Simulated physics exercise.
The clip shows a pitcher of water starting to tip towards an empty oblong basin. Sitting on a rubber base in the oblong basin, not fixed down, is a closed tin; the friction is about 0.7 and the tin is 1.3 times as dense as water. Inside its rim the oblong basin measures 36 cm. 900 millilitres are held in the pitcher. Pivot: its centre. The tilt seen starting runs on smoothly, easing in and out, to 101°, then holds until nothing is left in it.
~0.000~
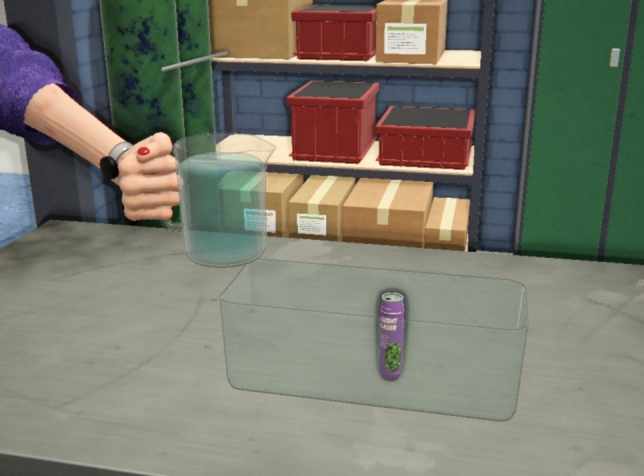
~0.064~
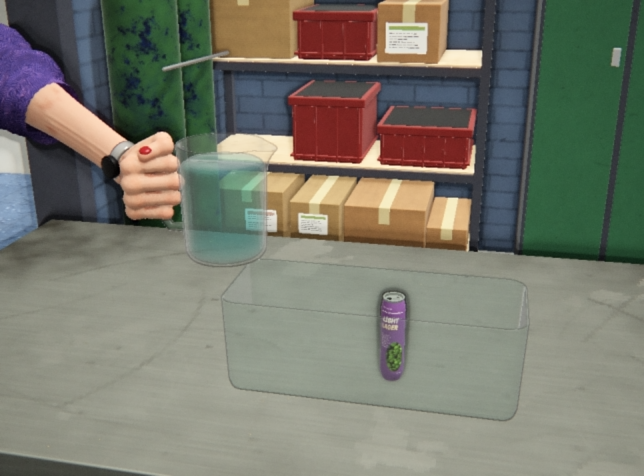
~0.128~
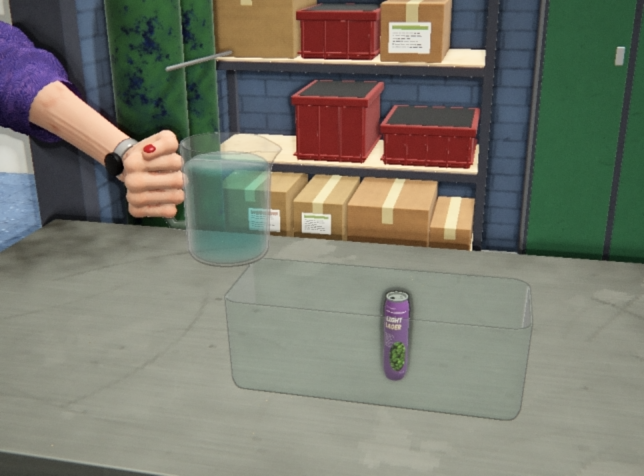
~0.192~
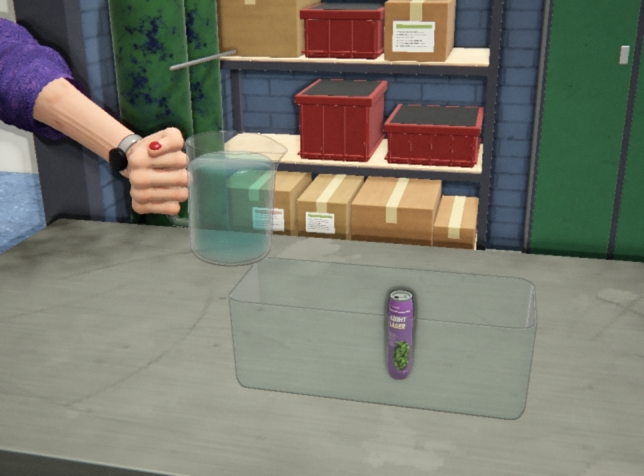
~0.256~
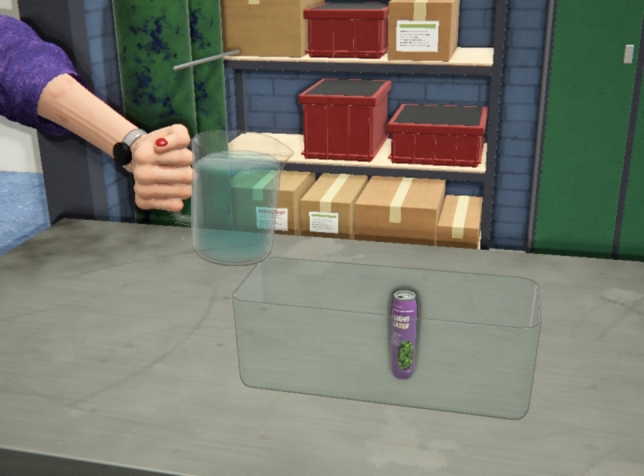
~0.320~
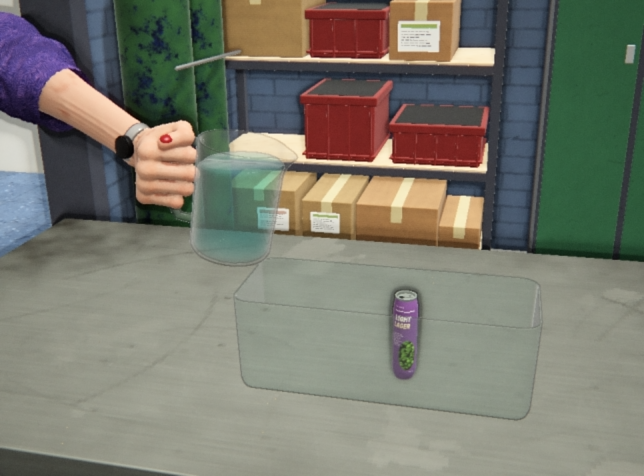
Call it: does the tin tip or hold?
It holds.
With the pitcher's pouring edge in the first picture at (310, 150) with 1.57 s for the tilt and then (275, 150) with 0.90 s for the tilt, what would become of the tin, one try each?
In the first try it comes down; in the second it remains standing.
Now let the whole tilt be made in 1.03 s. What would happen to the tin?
Well, the tin simply holds firm.
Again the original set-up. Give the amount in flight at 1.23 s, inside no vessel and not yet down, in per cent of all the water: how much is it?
Near 12 per cent, I'd say.
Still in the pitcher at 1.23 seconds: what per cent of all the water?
Close to 44 percent of the whole amount.
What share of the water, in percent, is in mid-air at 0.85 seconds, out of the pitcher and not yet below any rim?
Some 8 per cent, I reckon.
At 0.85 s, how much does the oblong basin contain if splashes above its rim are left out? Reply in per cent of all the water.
About 3%.
By 0.85 s the tilt is 57° and 89 per cent is still to pour; the tin stands where it began.
By 1.23 s the tilt is 90° and 44 per cent is still to pour; the tin stands where it began.
By 1.63 s the tilt is 101° and 6 per cent is still to pour; the tin stands where it began.
By 2.07 s the tilt is 101° and 0 per cent is still to pour; the tin stands where it began.
At rest the tin stands where it began.
